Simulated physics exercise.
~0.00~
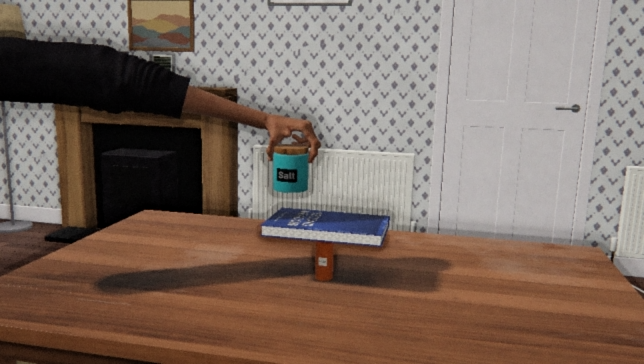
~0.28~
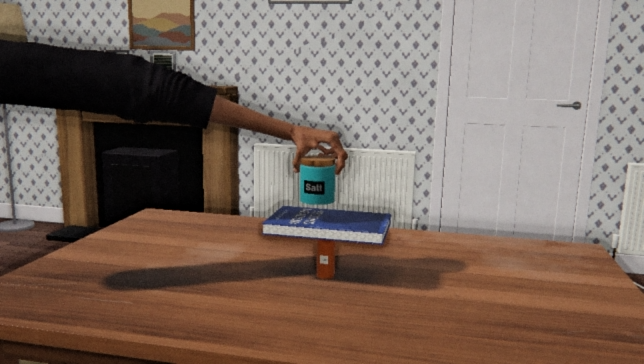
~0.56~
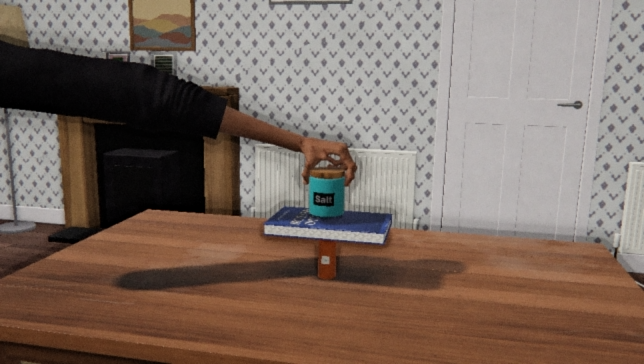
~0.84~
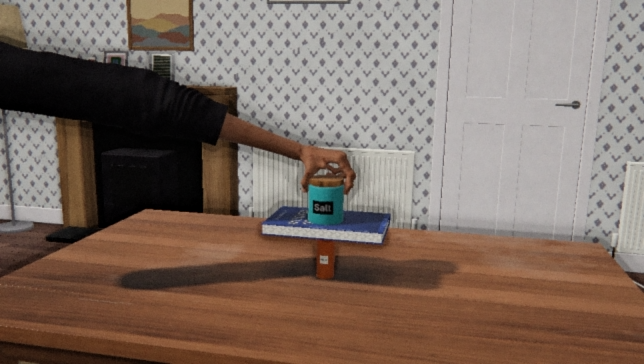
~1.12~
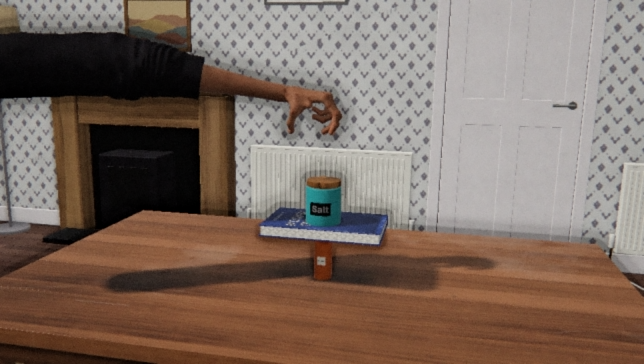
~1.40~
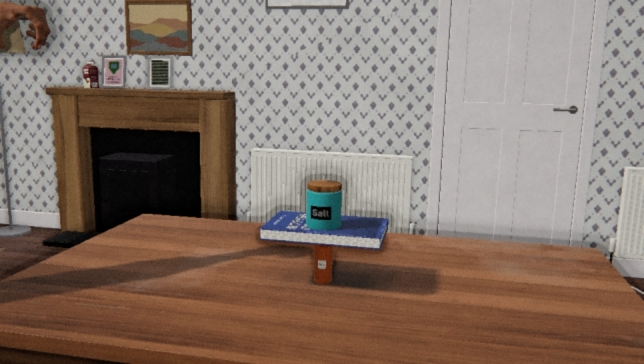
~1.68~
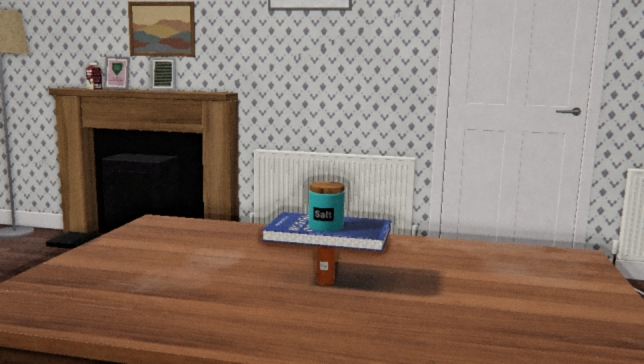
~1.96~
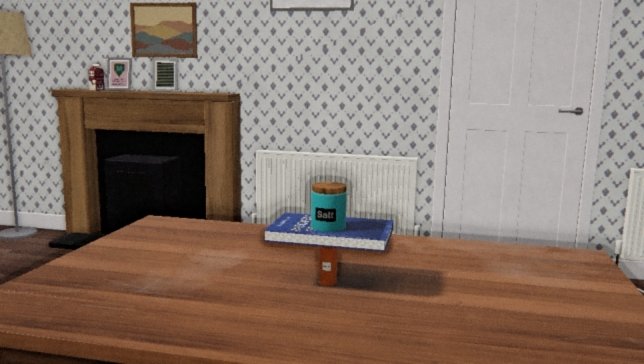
A hand lowers a turquoise salt jar, moving slightly right, onto a blue book balanced across a small orange shaker on a wooden table, then lets go and withdraws to the left. The jar stays upright and the stack remains balanced, at rest.
